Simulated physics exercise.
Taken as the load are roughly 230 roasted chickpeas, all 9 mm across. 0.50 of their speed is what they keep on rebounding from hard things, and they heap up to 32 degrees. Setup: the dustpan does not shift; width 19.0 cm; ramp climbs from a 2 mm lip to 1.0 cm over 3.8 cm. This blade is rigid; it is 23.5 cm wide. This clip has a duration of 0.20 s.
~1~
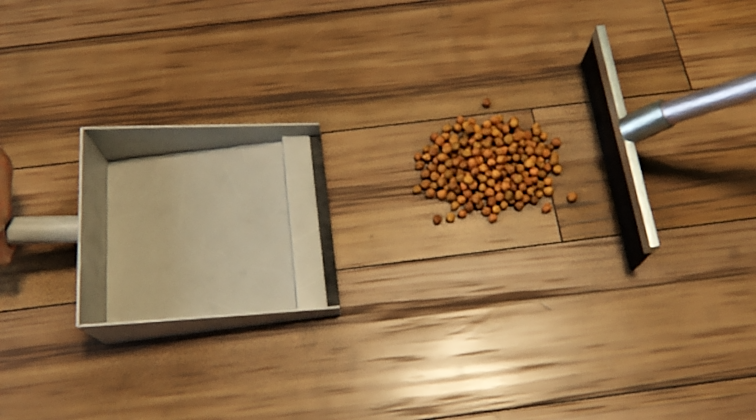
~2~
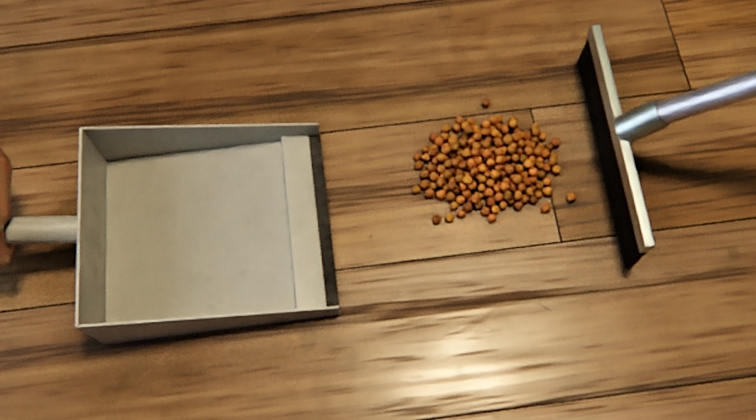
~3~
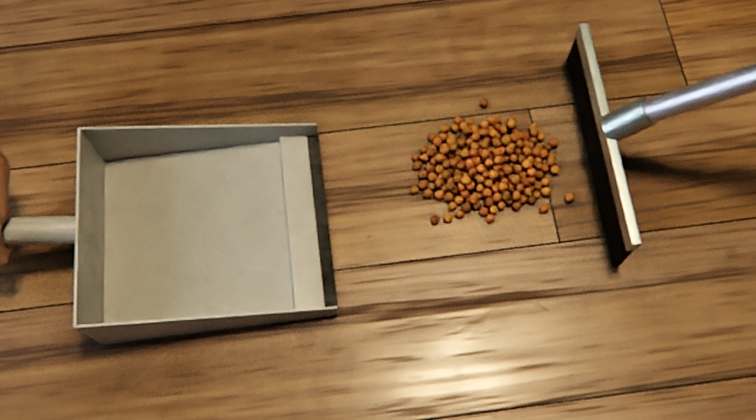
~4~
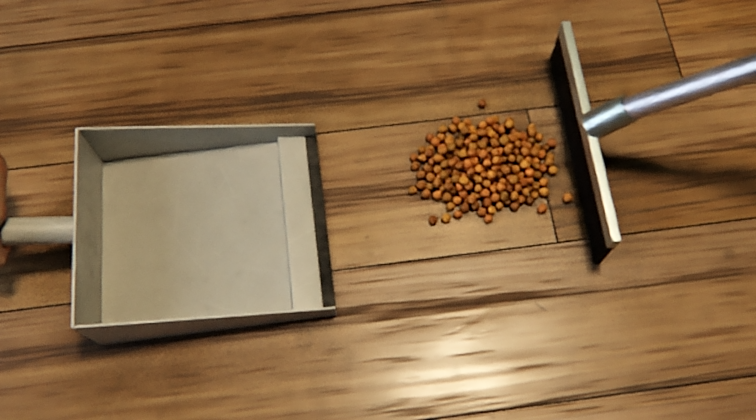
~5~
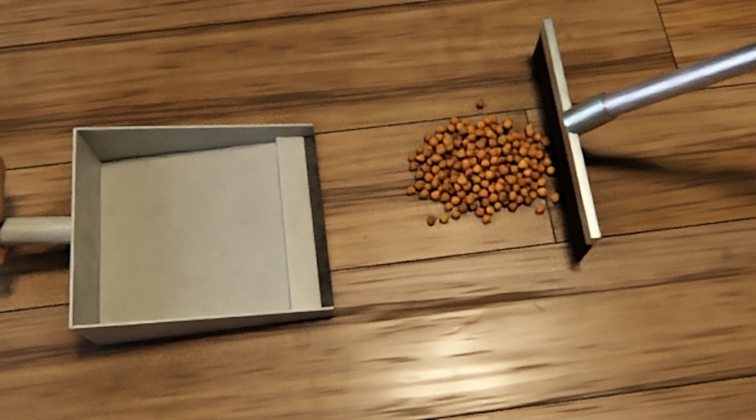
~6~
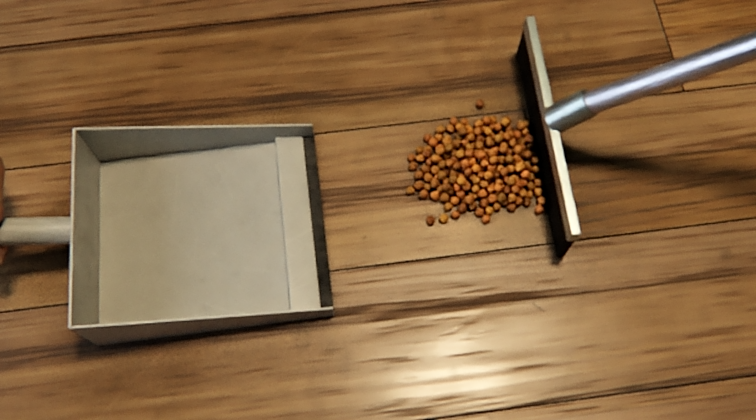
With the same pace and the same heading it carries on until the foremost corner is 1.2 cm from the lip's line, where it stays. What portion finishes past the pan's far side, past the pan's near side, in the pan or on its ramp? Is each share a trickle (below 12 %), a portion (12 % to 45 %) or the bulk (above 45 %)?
Far side: A portion; near side: A trickle; pan: A portion.
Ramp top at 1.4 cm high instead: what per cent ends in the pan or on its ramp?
I'd put it near 30 per cent, ramp counted.
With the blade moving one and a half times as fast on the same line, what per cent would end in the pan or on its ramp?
It would be around 40 percent.
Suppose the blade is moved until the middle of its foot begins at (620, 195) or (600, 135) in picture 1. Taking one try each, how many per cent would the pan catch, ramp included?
Around 40 percent, then around 25 percent.
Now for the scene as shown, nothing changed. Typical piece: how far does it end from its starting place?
Median shift: Approx. 20 cm.
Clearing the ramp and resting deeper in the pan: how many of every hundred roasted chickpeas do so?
Something like 10 per cent of the whole.
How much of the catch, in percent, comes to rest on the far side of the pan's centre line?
About 90 percent of it.
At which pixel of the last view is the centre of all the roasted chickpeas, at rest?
Close to pixel (305, 158).
Then, 0.27 s after the last picture, middle of the blade 12 cm from the lip; 0 % over the lip, far side 20 %, near side 0 %.
Then, 0.45 s after the last picture, middle of the blade 5 cm from the lip; 5 % over the lip, far side 35 %, near side 0 %.
Then, 0.75 s after the last picture, middle of the blade 2 cm from the lip; 35 % over the lip, far side 40 %, near side 0 %.
In the end, far side 40 %, near side 0 %, pan 35 %, in front of the lip or behind the blade 30 %.
